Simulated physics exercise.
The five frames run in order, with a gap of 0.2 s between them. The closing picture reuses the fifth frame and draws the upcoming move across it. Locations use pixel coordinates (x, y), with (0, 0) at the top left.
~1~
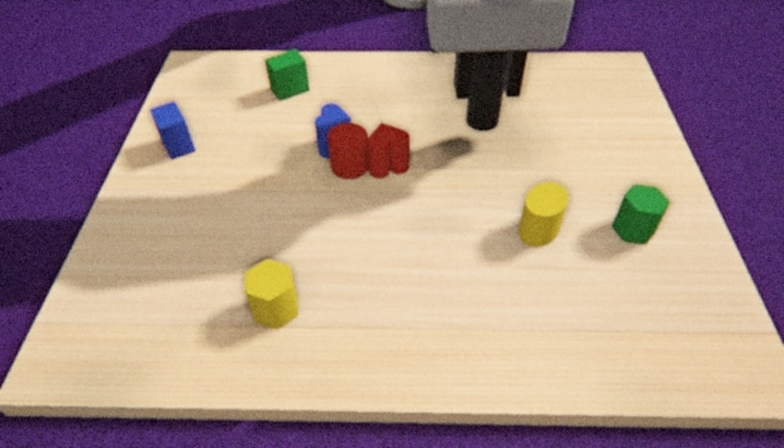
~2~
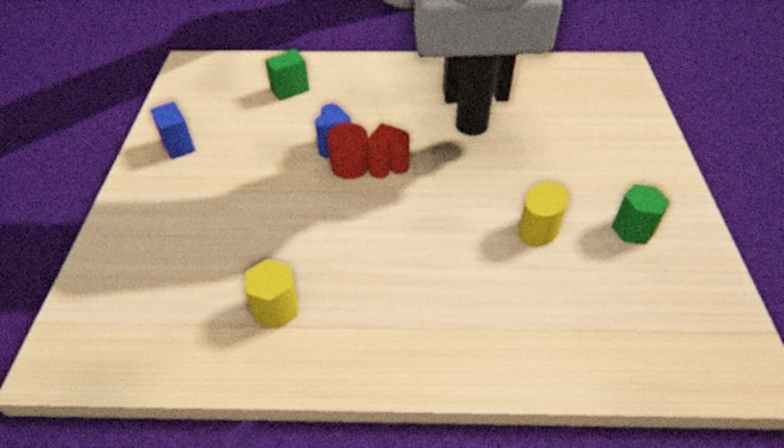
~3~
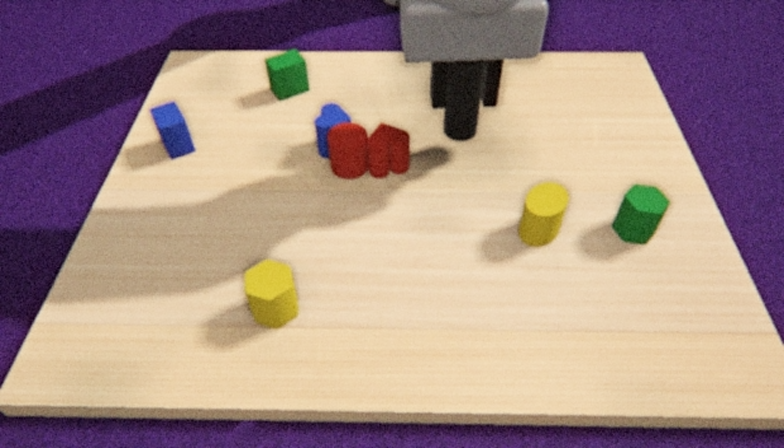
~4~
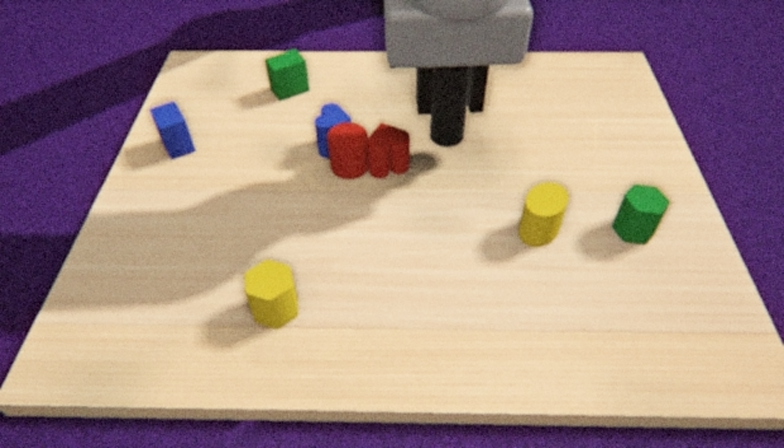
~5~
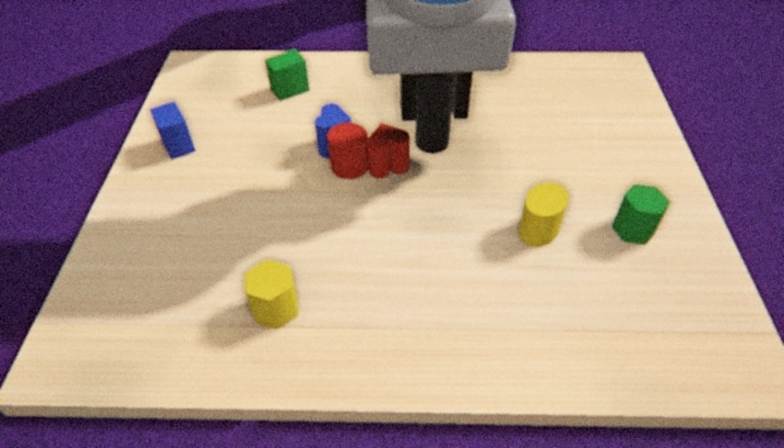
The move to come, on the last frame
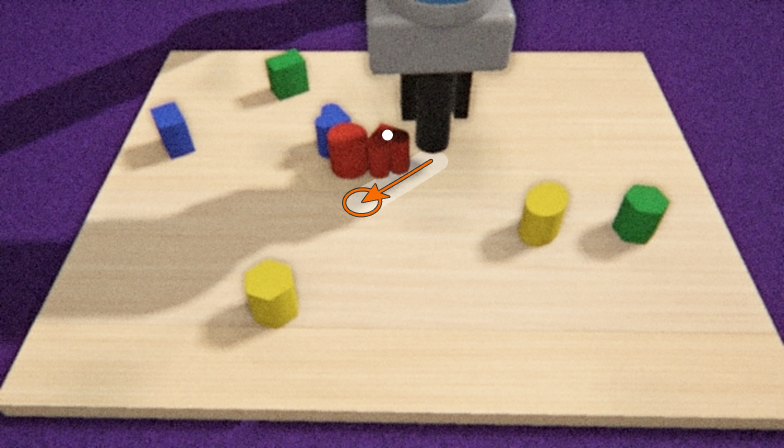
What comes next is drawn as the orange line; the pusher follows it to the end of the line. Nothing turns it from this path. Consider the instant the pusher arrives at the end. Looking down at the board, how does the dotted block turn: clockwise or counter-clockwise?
It twists clockwise.
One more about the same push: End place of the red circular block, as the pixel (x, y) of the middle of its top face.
My estimate: (313, 139).
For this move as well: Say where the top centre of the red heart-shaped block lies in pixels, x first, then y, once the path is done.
For the centre of its top, I'd go with (322, 163).
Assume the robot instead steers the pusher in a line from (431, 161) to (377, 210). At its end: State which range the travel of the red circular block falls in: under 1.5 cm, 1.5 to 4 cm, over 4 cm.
Once the path is done, the red circular block lies 1.5 to 4 cm from its present place.
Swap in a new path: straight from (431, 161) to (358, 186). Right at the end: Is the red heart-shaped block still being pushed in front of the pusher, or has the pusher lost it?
It sits in front of the pusher.
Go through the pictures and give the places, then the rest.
Lower end of the pusher at (482, 121), tops of blocks, blue heart-shaped block at (332, 115), red circular block at (347, 135), red heart-shaped block at (387, 135), in the first picture.
Pusher at (472, 126), blocks as before, in the second picture.
Pusher at (460, 131), blocks as before, in the third picture.
Pusher at (447, 137), blocks as before, in the fourth picture.
Pusher at (432, 143), blue heart-shaped block at (332, 115), red circular block at (347, 135), red heart-shaped block at (387, 135), in the fifth picture.
The drawn path runs from (431, 161) to (362, 202); the dot is on the red heart-shaped block.
On the path given first. Halfway along, pusher at (398, 163); red circular block at (326, 139); red heart-shaped block at (357, 152).
At the end, pusher at (361, 184); blue heart-shaped block not moved; red circular block at (313, 139); red heart-shaped block at (322, 163), turned 45° clockwise.
